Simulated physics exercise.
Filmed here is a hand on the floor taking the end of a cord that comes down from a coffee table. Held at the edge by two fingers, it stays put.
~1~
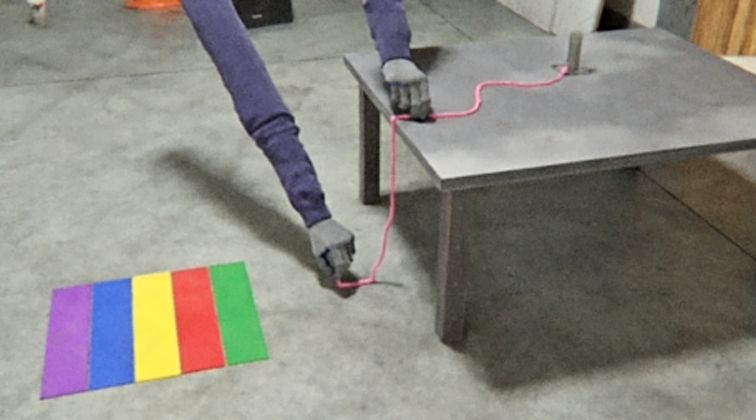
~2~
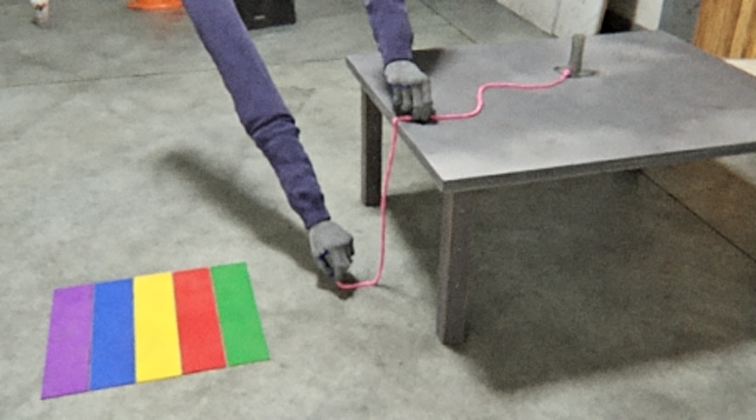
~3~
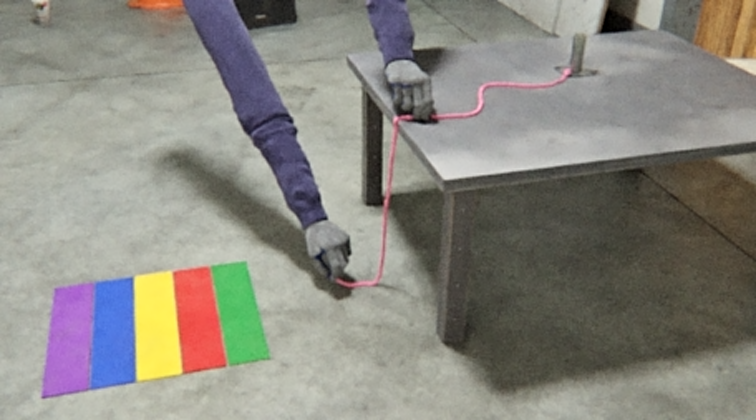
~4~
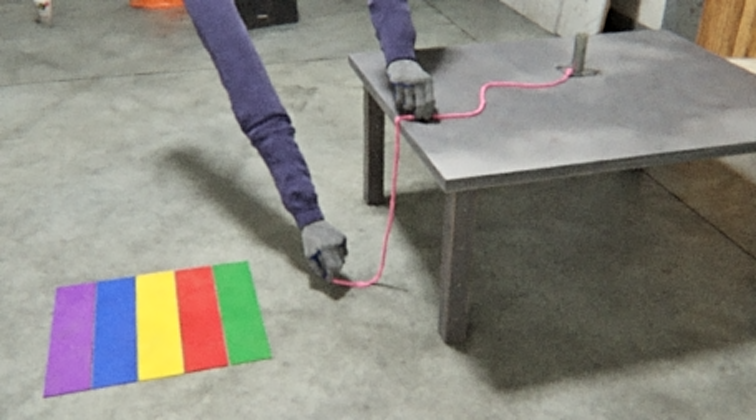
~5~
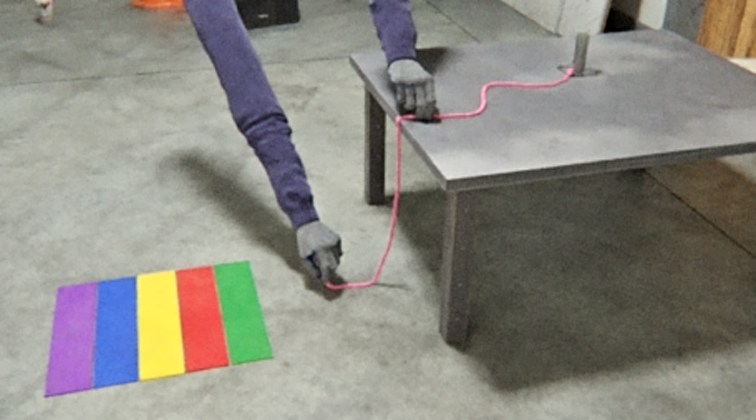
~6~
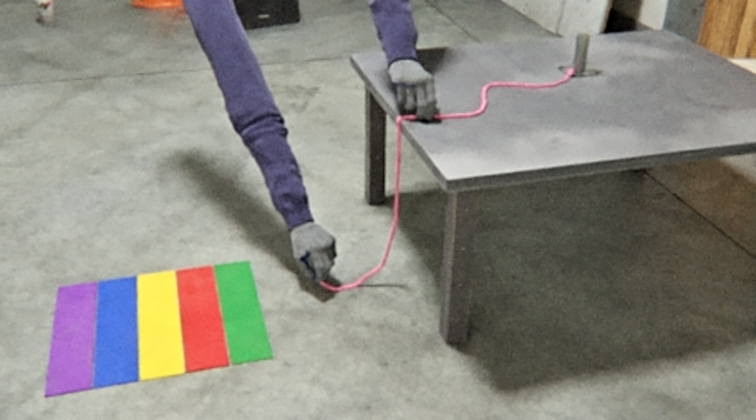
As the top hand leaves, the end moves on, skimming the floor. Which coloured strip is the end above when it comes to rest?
The yellow one.
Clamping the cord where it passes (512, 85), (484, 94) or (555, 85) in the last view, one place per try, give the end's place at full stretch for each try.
Pixel spots, one per try: About (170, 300), (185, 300), (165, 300).
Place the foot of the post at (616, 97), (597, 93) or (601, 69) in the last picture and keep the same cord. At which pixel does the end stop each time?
Try by try: (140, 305), (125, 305) and (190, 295).
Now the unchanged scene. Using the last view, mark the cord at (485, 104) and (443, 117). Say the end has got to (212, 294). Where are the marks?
One heads to (438, 100) and the other heads to (391, 124).
A little later, end near (213, 294); over red.
Next, end near (174, 300); over yellow.
When it is tight, end near (151, 303); over yellow. It gets as far as the yellow strip.
